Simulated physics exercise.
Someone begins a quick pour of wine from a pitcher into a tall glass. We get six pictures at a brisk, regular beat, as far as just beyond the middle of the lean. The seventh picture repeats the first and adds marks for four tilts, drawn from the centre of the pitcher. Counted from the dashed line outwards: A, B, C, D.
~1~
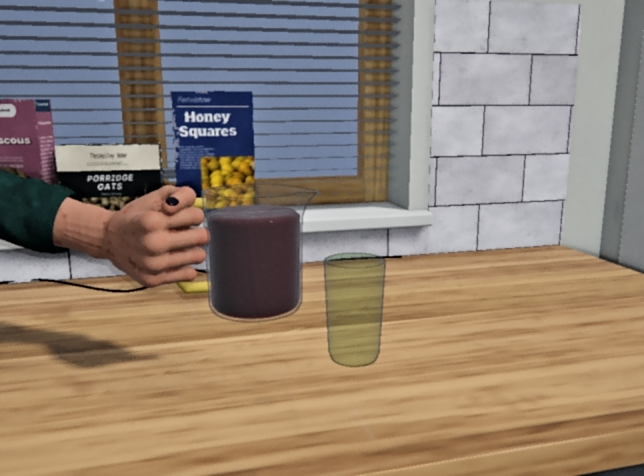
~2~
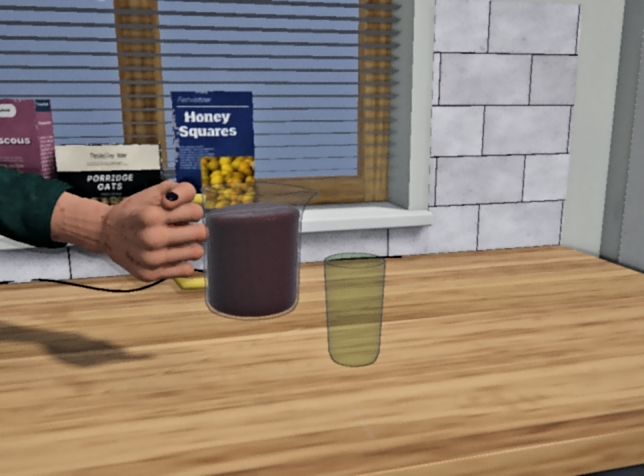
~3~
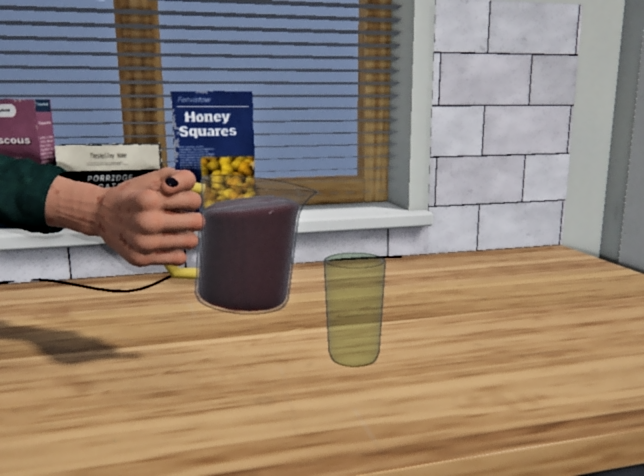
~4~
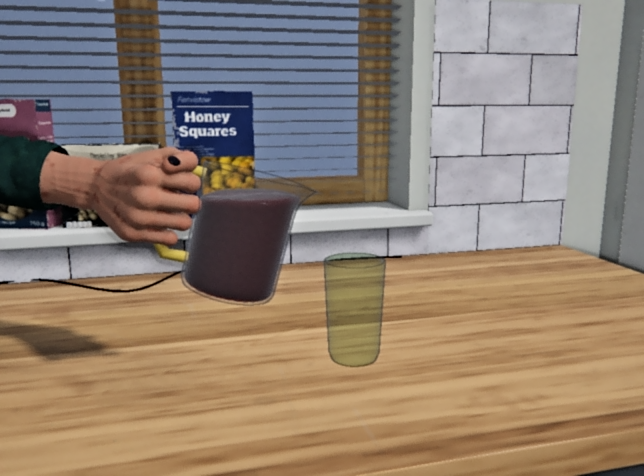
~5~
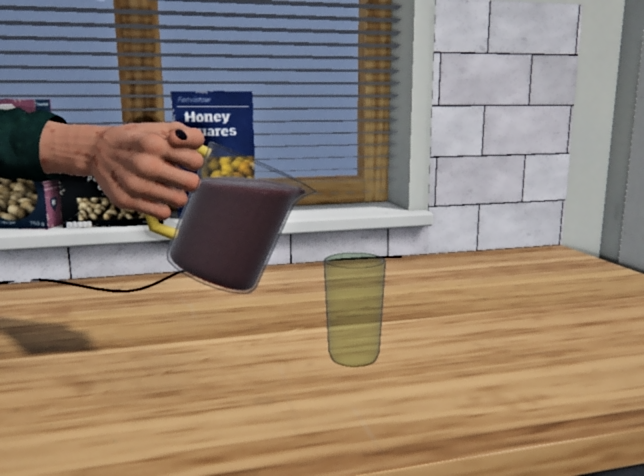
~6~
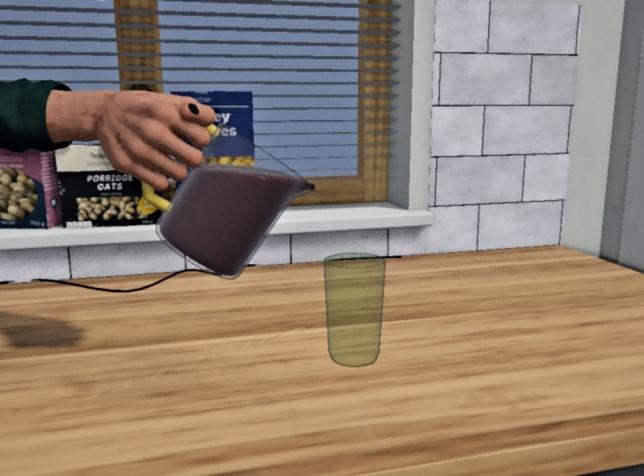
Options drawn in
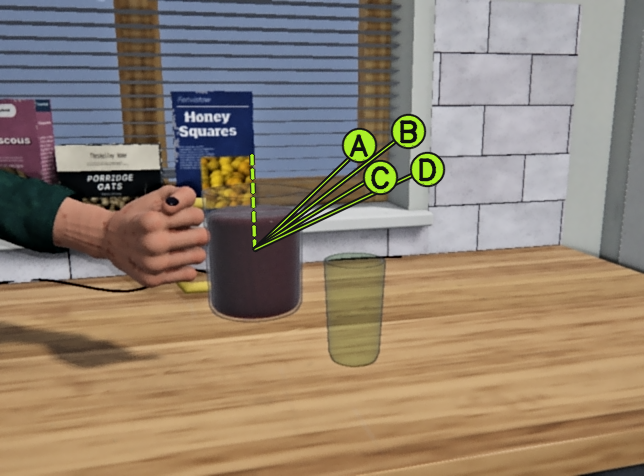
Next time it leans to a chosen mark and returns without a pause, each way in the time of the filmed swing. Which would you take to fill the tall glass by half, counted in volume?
A beats the others.
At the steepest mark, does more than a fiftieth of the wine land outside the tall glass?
Yes, it does.
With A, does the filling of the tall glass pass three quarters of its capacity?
No.
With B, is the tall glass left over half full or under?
Over half.
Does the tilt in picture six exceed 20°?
Yes, it does.
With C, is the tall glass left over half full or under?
Over half.
On the marked copy, A at (348, 159); B at (394, 141); C at (363, 182); D at (411, 175).
With A, the tall glass ends with about 49 % of what it can hold.
With B, the tall glass ends with about 68 % of what it can hold.
With C, the tall glass ends with about 83 % of what it can hold; 5 % of the wine is spilt.
With D, the tall glass ends with about 82 % of what it can hold; 16 % of the wine is spilt.
